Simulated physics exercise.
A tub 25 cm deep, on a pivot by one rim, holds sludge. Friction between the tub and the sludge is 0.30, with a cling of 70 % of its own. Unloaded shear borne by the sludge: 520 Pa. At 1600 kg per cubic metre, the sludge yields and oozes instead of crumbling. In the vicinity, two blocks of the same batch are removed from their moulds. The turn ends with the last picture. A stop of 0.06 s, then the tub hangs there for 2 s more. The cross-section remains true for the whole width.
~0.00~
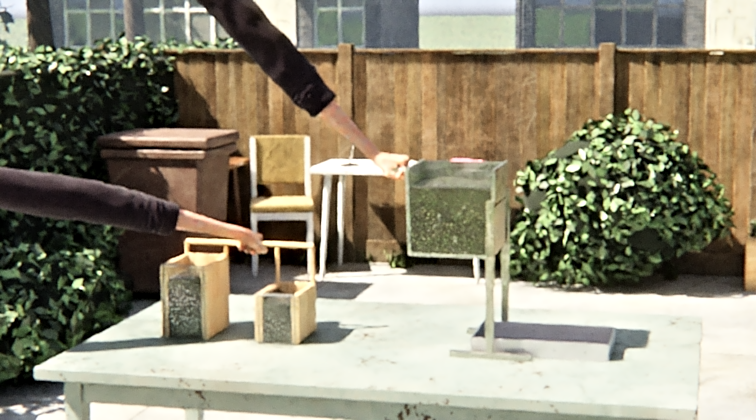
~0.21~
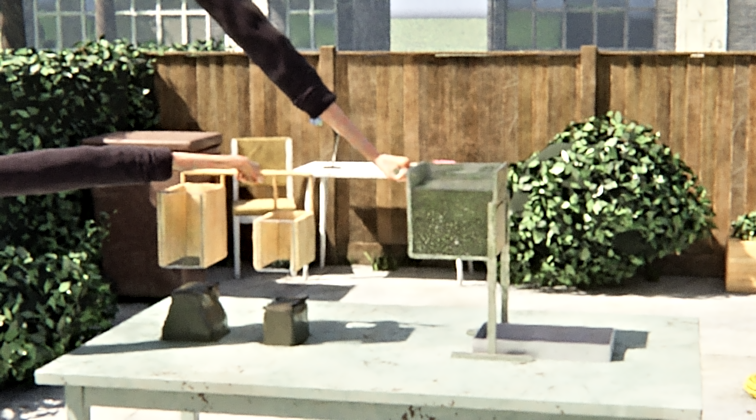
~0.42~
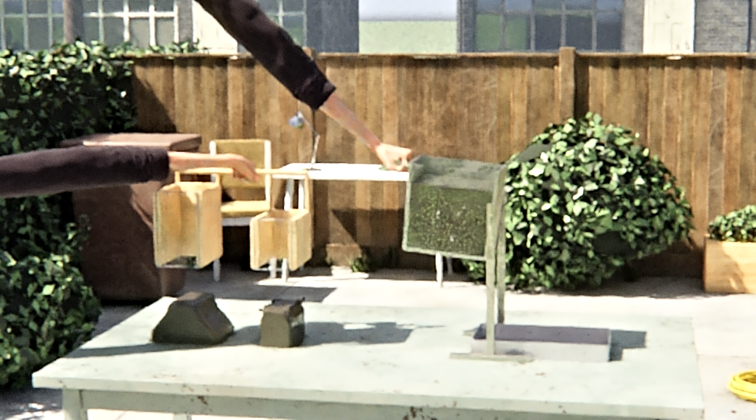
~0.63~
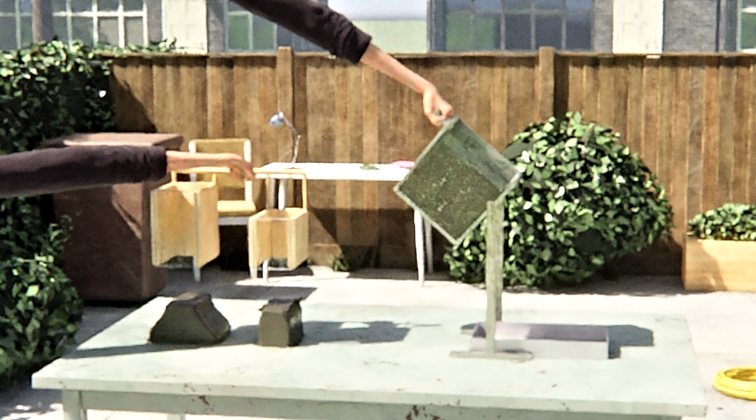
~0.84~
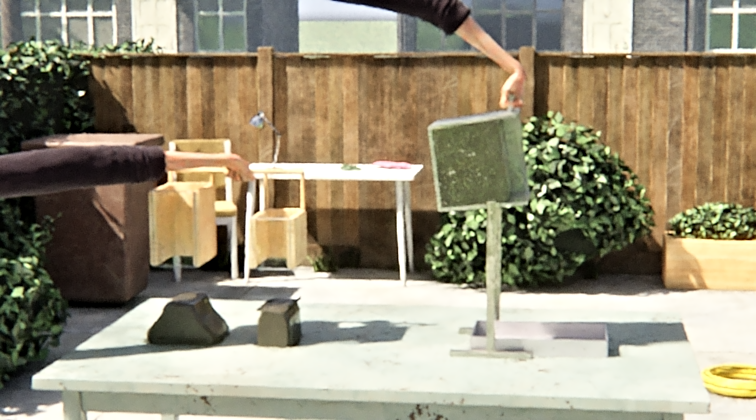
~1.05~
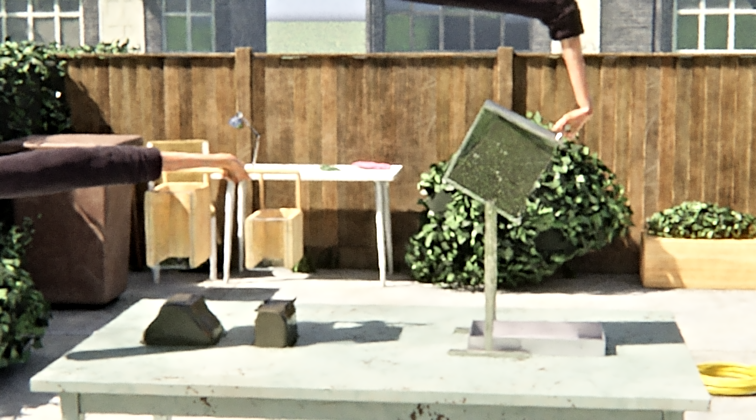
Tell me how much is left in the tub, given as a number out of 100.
It should be close to 0 out of 100.
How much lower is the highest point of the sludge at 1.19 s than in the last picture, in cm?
Roughly 14 cm.
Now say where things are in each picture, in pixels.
Handle-side rim at (408, 169), tilt 0 degrees; crest of the sludge at (418, 187); block heights 19 cm, 13 cm (left to right), in the first frame.
Handle-side rim at (410, 171), tilt 0 degrees; crest of the sludge at (420, 188); block heights 16 cm, 12 cm (left to right), in the second frame.
Handle-side rim at (412, 164), tilt 6 degrees; crest of the sludge at (417, 183); block heights 13 cm, 12 cm (left to right), in the third frame.
Handle-side rim at (450, 124), tilt 41 degrees; crest of the sludge at (441, 142); block heights 13 cm, 12 cm (left to right), in the fourth frame.
Handle-side rim at (516, 117), tilt 83 degrees; crest of the sludge at (492, 122); block heights 13 cm, 12 cm (left to right), in the fifth frame.
Handle-side rim at (562, 147), tilt 119 degrees; crest of the sludge at (502, 122); block heights 13 cm, 12 cm (left to right), in the sixth frame.
After 1.19 s, the tub is at 119 degrees and holds 45 %.
After 1.36 s, the tub is at 119 degrees and holds 0 %.
After 1.53 s, the tub is at 119 degrees and holds 0 %.
After 1.70 s, the tub is at 119 degrees and holds 0 %.
After 3.05 s, the tub is at 119 degrees and holds 0 %.
